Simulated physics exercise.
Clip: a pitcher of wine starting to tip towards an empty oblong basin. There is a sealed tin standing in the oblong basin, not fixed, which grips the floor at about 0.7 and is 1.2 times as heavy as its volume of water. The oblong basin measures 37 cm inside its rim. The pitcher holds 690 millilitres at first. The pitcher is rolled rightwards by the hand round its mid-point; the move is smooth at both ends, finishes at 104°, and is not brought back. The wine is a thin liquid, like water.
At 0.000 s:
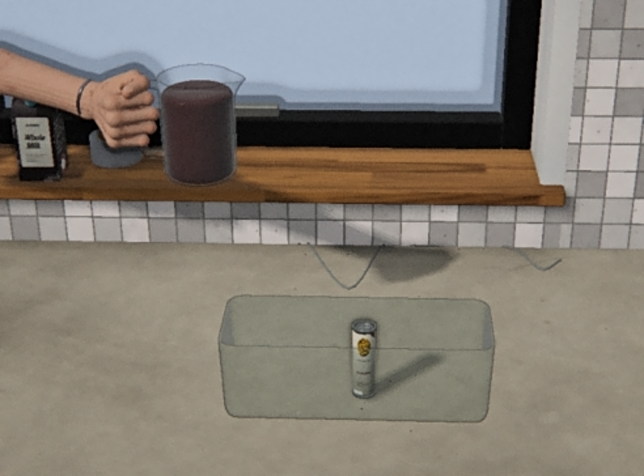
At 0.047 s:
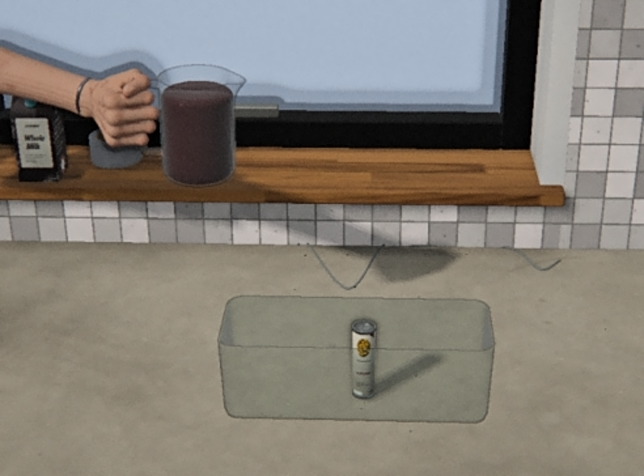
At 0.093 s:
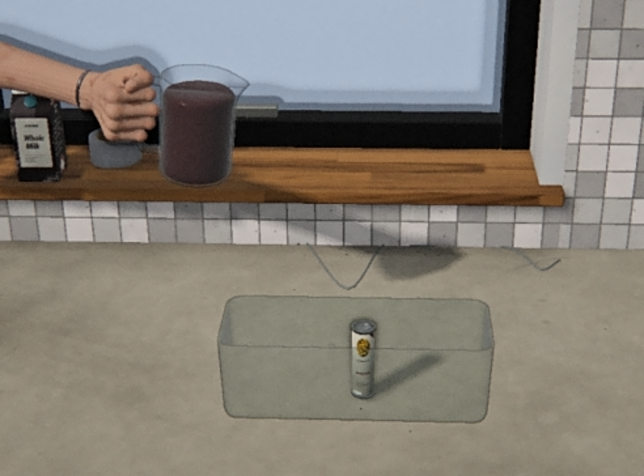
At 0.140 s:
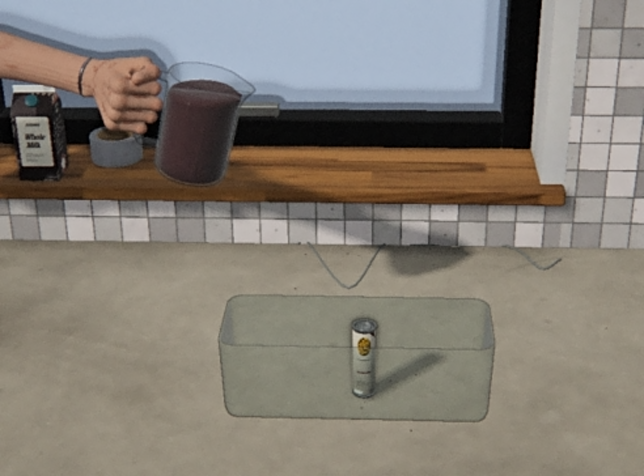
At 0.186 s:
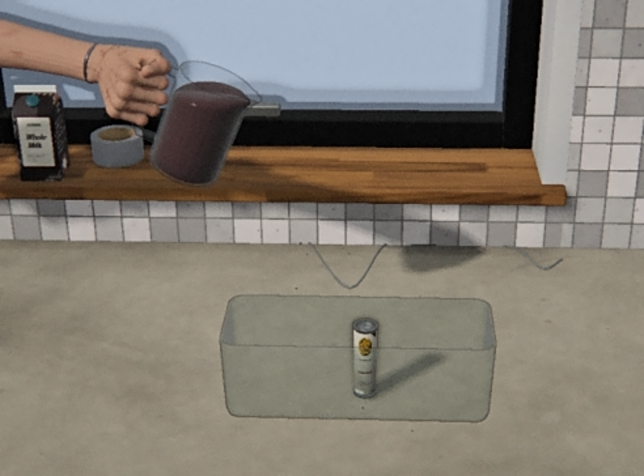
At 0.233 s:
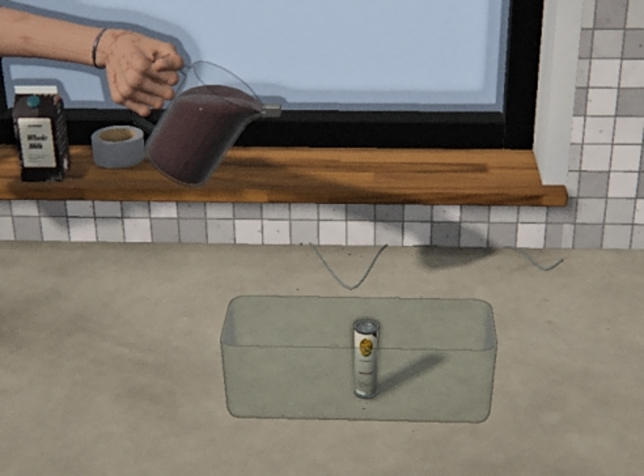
A hand on a windowsill slowly tilting a glass pitcher of dark wine rightwards, above a clear oblong basin holding a small tin.
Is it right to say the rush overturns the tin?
It is tipped.
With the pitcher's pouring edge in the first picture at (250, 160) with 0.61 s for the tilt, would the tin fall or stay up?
Result: Tin upright.
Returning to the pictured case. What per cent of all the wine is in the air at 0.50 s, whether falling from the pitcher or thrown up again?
Near 34 per cent at that time.
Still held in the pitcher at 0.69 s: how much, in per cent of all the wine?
Around 22 in a hundred.
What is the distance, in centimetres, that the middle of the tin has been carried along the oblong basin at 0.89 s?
Close to 8 cm.
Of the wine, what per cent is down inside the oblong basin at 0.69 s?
38 %, more or less.
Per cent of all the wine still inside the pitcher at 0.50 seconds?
I'd estimate some 66 % remains.
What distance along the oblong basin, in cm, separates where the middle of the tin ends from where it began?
It finishes around 9.5 cm from where it began.
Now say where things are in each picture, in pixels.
In the first picture, tilt 0°; pouring edge (245, 78); surface from (162, 90) to (234, 91); the oblong basin's rim runs from (224, 321) to (491, 326); the tin's top is at (364, 329).
In the second picture, tilt 2°; pouring edge (246, 80); surface from (162, 90) to (234, 92).
In the third picture, tilt 6°; pouring edge (249, 84); surface from (164, 88) to (236, 93).
In the fourth picture, tilt 13°; pouring edge (256, 90); surface from (169, 88) to (242, 95).
In the fifth picture, tilt 22°; pouring edge (262, 99); surface from (168, 105) to (252, 96).
In the sixth picture, tilt 33°; pouring edge (268, 112); surface from (166, 114) to (261, 103).
After 0.50 s the tilt is 95° and 65 per cent is still to pour; the tin stands where it began.
After 0.69 s the tilt is 104° and 23 per cent is still to pour; the tin leans 8°.
After 0.89 s the tilt is 104° and 6 per cent is still to pour; the tin lies on its side.
After 1.11 s the tilt is 104° and 1 per cent is still to pour; the tin lies on its side.
In the end the tin lies on its side.
